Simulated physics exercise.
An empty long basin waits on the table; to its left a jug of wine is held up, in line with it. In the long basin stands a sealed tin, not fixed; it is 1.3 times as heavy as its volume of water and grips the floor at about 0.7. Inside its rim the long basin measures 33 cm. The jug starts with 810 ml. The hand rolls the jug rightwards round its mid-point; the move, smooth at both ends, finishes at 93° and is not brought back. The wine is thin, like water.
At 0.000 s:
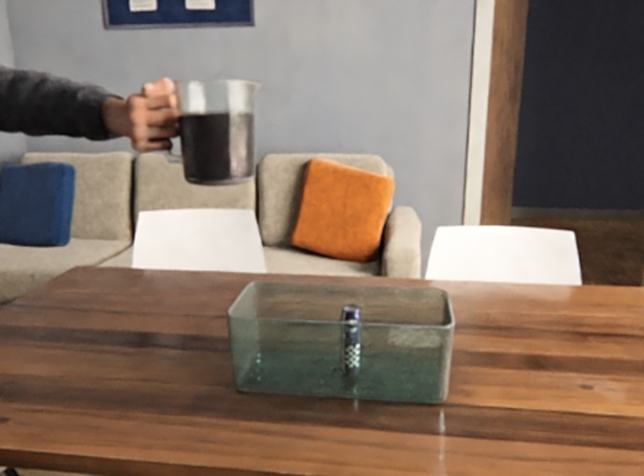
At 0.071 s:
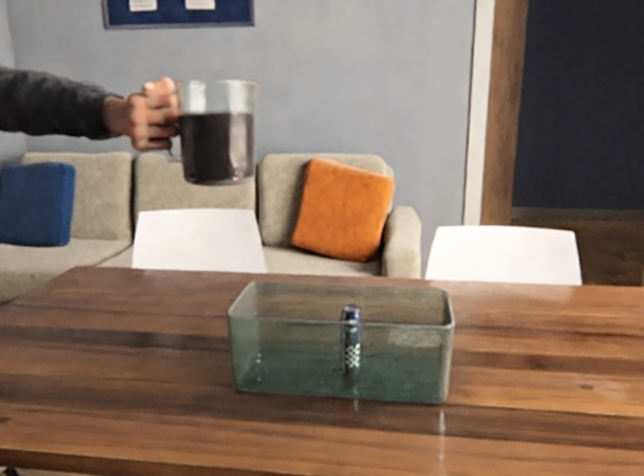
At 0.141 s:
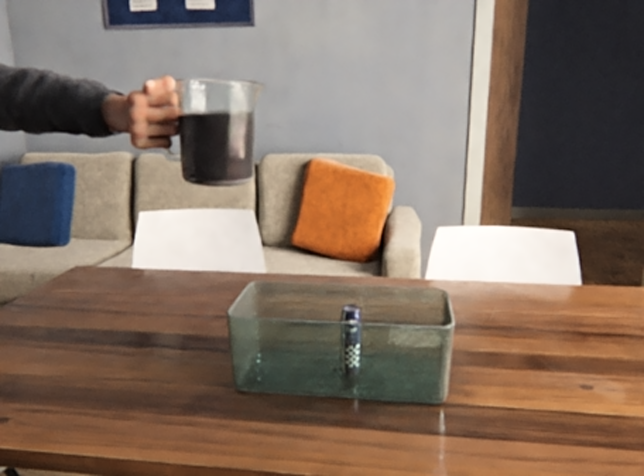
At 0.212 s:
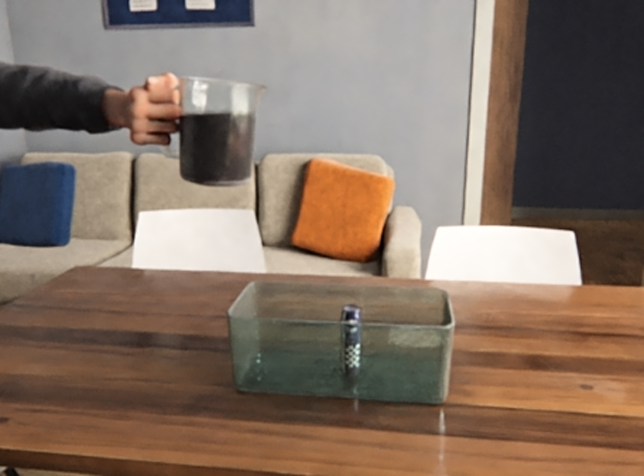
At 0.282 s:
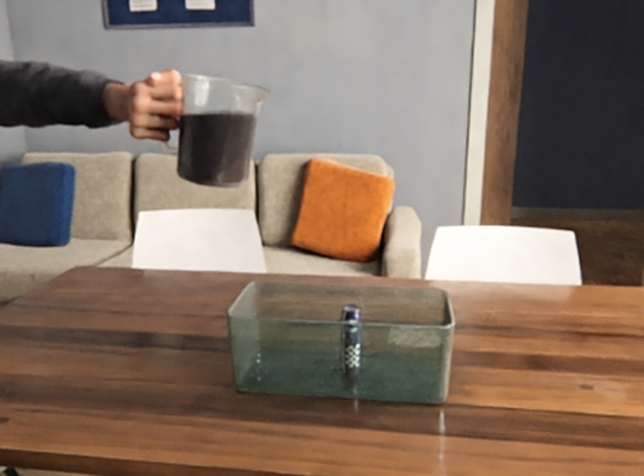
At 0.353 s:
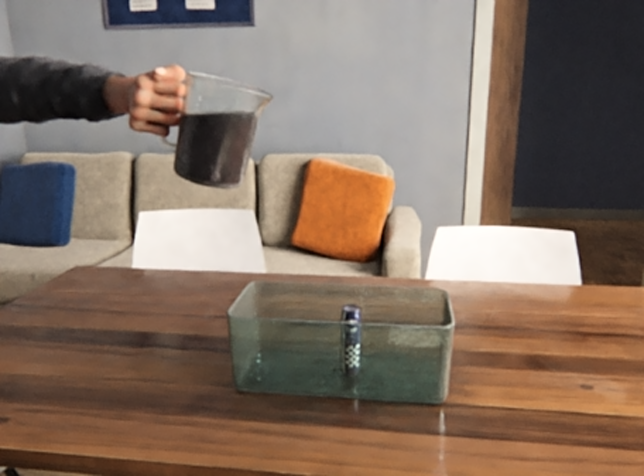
A hand in a dark sleeve holds a clear jug of dark wine at the upper left of a lounge, seen from across a wooden table. A long, greenish see-through basin with a small patterned tin inside sits on the table, before white chairs, a beige sofa and blue and orange cushions. The hand slowly tilts the jug slightly rightwards while the camera stays still.
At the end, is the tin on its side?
The tin falls.
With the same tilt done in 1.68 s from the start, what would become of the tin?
The tin falls.
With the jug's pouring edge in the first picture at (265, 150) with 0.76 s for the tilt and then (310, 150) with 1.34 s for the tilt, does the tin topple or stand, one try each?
First it remains upright; then it remains upright.
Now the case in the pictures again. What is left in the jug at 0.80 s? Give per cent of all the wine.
Near 94 in a hundred.
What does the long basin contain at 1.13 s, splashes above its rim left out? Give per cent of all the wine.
Near 18 in a hundred.
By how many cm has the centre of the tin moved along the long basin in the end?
Some 7.5 cm.
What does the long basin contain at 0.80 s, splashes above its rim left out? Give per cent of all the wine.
About 0 per cent.
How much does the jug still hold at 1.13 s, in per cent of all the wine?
About 54 per cent.
Then, 0.80 s in, the tilt is 60° and 95 per cent is still to pour; the tin stands where it began.
Then, 1.13 s in, the tilt is 87° and 54 per cent is still to pour; the tin stands where it began.
Then, 1.47 s in, the tilt is 93° and 16 per cent is still to pour; the tin leans 5°.
Then, 1.84 s in, the tilt is 93° and 4 per cent is still to pour; the tin lies on its side.
Finally, the tin lies on its side.
